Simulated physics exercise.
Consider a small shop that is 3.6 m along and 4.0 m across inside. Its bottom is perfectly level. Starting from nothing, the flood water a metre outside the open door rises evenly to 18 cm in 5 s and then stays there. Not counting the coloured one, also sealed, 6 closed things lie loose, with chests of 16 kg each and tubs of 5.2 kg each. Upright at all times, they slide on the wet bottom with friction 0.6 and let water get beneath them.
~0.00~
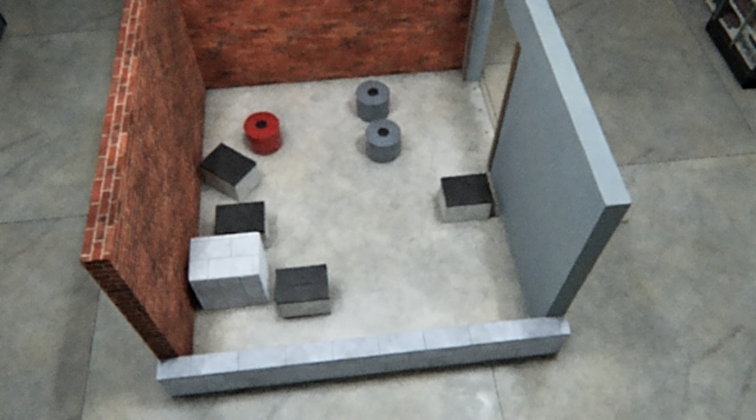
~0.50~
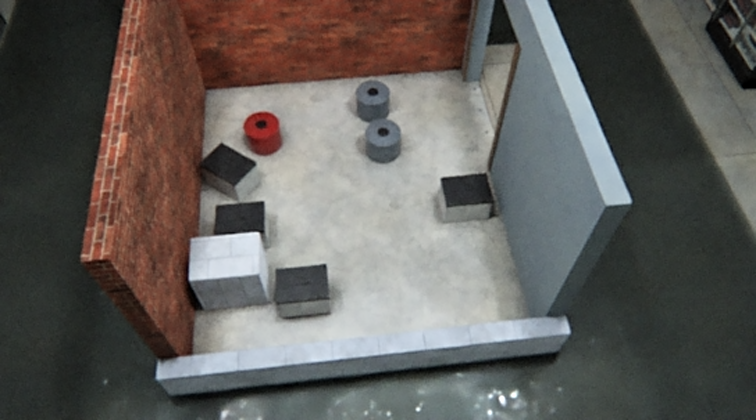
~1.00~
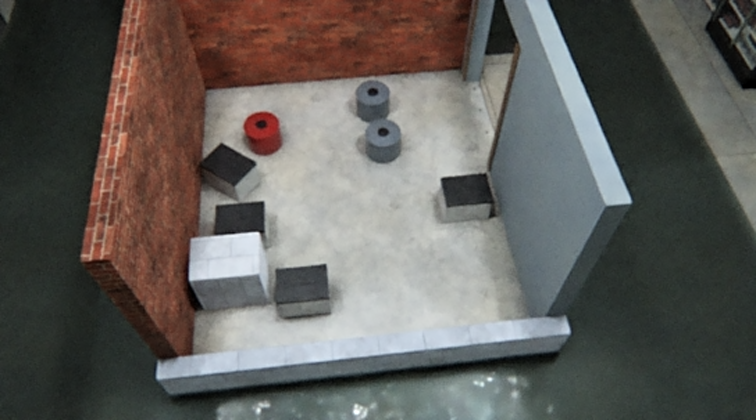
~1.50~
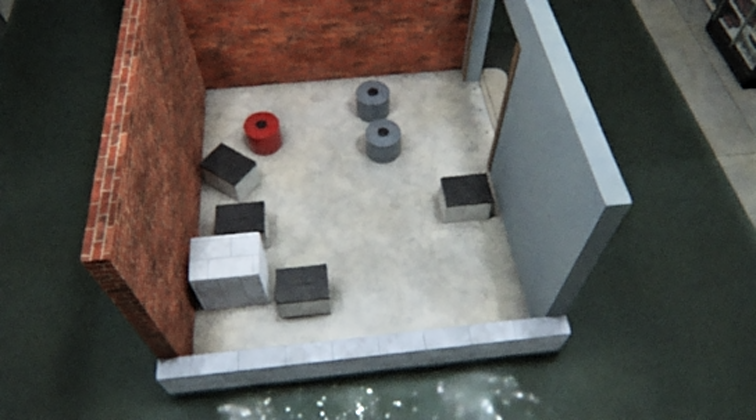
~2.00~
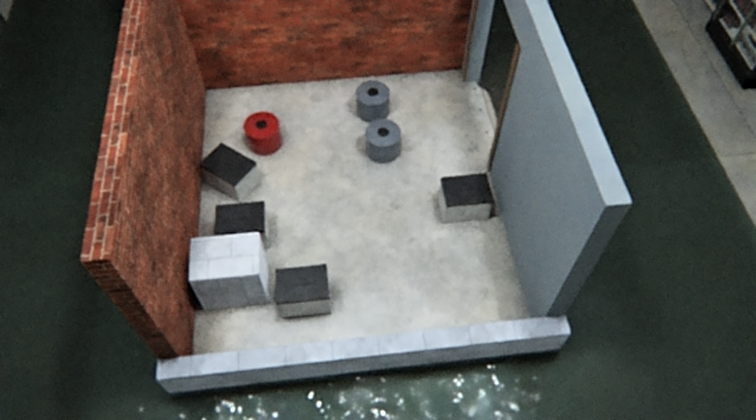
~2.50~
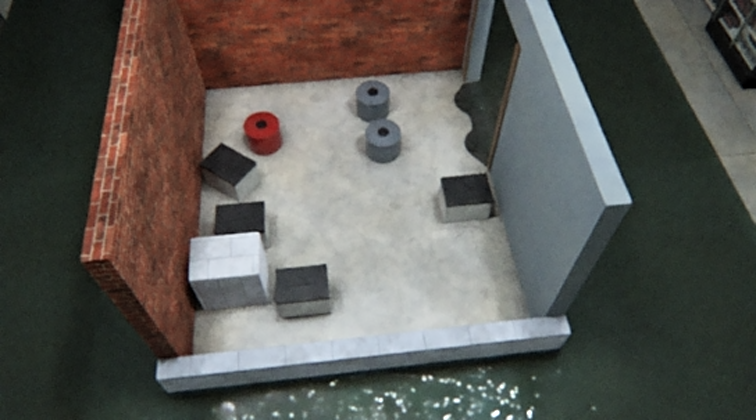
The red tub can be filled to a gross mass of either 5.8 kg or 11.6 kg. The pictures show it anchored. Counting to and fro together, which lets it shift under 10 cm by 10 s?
Neither figure is plenty.
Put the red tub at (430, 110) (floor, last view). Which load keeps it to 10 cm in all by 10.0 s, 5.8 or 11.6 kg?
Outcome - failure with both.
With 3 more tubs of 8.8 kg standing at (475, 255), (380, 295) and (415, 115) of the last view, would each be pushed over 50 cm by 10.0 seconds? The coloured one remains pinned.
Spot one stays inside, spot two stays inside, spot three crosses the limit.
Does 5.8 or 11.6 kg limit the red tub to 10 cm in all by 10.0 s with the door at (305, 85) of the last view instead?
In that setup neither mass works.
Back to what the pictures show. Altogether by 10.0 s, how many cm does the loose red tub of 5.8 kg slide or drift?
150 cm, roughly.
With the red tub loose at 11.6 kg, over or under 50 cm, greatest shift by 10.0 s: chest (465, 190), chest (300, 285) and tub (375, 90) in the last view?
Respectively: Not exceeded, not exceeded, exceeded.
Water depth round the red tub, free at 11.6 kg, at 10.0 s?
Depth: Approx. 13 cm.
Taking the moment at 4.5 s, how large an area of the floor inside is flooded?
My estimate is roughly 4.0 m2.
After 3.5 s the red tub would be 0 cm from its start with 5.8 kg and 0 cm from its start with 11.6 kg; 0 cm of water round it then.
After 4.5 s the red tub would be 0 cm from its start with 5.8 kg and 0 cm from its start with 11.6 kg; 0 cm of water round it then.
After 7.0 s the red tub would be 57 cm from its start with 5.8 kg and 14 cm from its start with 11.6 kg; 6 cm of water round it then.
After 10.0 s the red tub would be 76 cm from its start with 5.8 kg and 63 cm from its start with 11.6 kg; 13 cm of water round it then.
